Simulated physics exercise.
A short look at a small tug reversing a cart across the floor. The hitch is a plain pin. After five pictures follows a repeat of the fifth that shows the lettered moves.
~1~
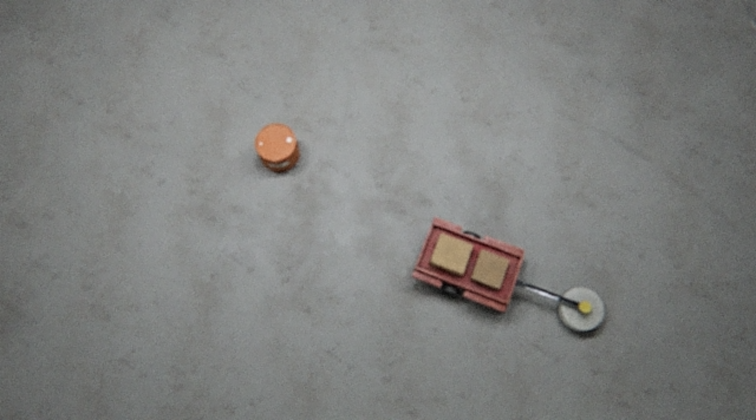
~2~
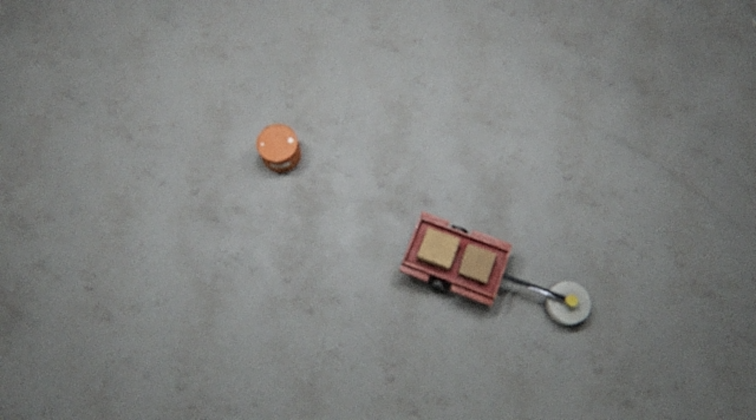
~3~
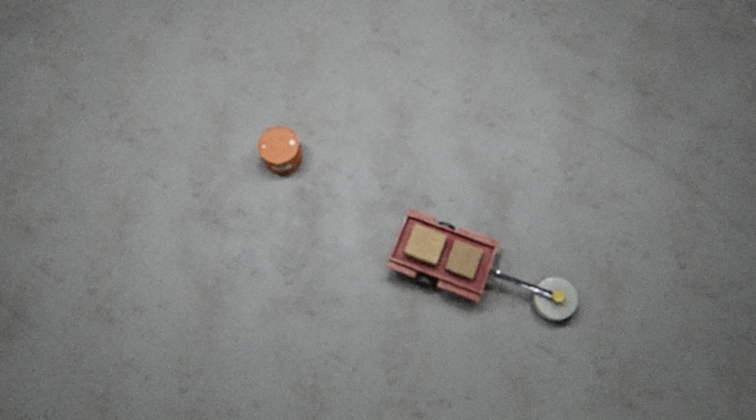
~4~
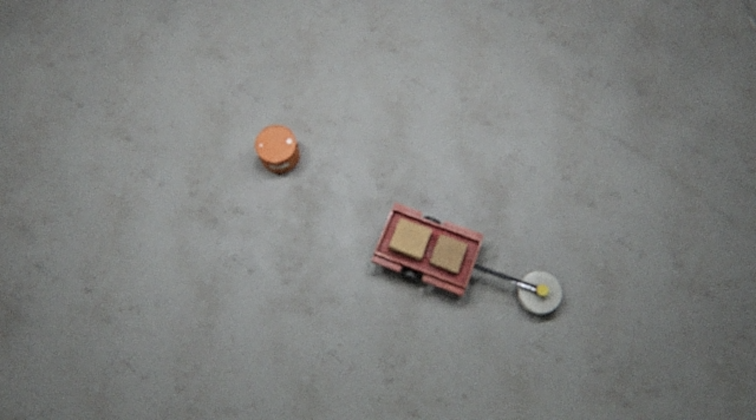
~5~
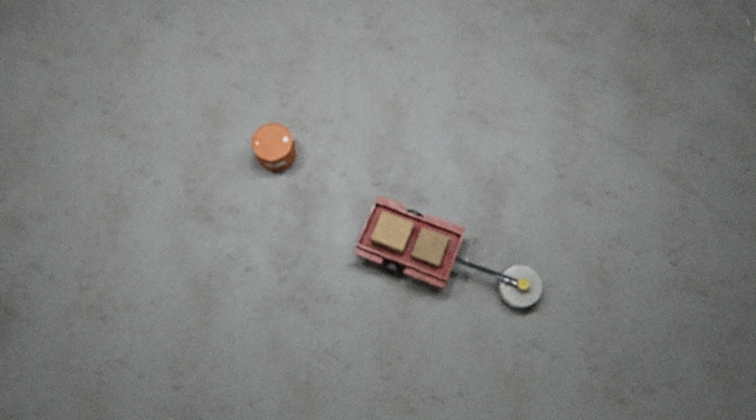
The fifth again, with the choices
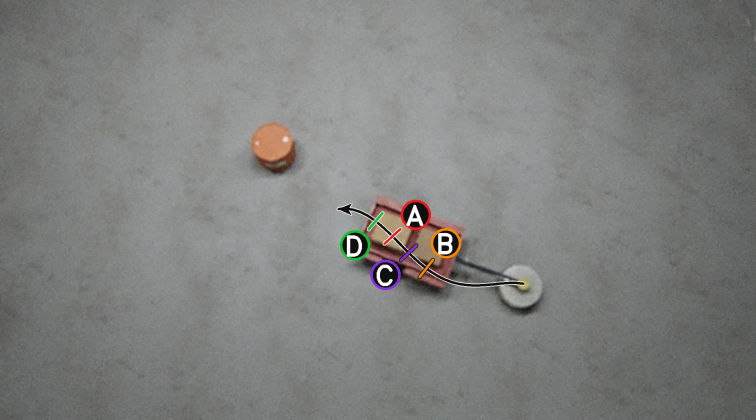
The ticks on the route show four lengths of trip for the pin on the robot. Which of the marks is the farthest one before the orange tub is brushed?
The farthest safe stop is B.
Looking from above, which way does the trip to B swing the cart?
Clockwise.
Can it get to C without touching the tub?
No.
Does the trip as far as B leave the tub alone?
For that mark, yes.
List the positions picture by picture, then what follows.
In the first frame, red cart (469, 263); orange tub (280, 154); robot (582, 309).
In the second frame, robot (569, 303); red cart (456, 257); orange tub (282, 154).
In the third frame, robot (555, 298); red cart (443, 253); orange tub (283, 157).
In the fourth frame, robot (540, 292); red cart (428, 248); orange tub (280, 155).
In the fifth frame, robot (521, 286); red cart (410, 241); orange tub (277, 153).
On the marked copy, A at (393, 236); B at (426, 268); C at (409, 253); D at (376, 221); the route from (523, 284) via (418, 262) to (338, 209).
Taking B. A third of the way, robot (487, 287), cart (383, 229).
Two thirds of the way, robot (451, 284), cart (356, 214).
When it is over, robot (425, 271), cart (335, 198); nothing has been touched.
As for the rest, A is too far, the tub has been hit; C is too far, the tub has been hit; D is too far, the tub has been hit.
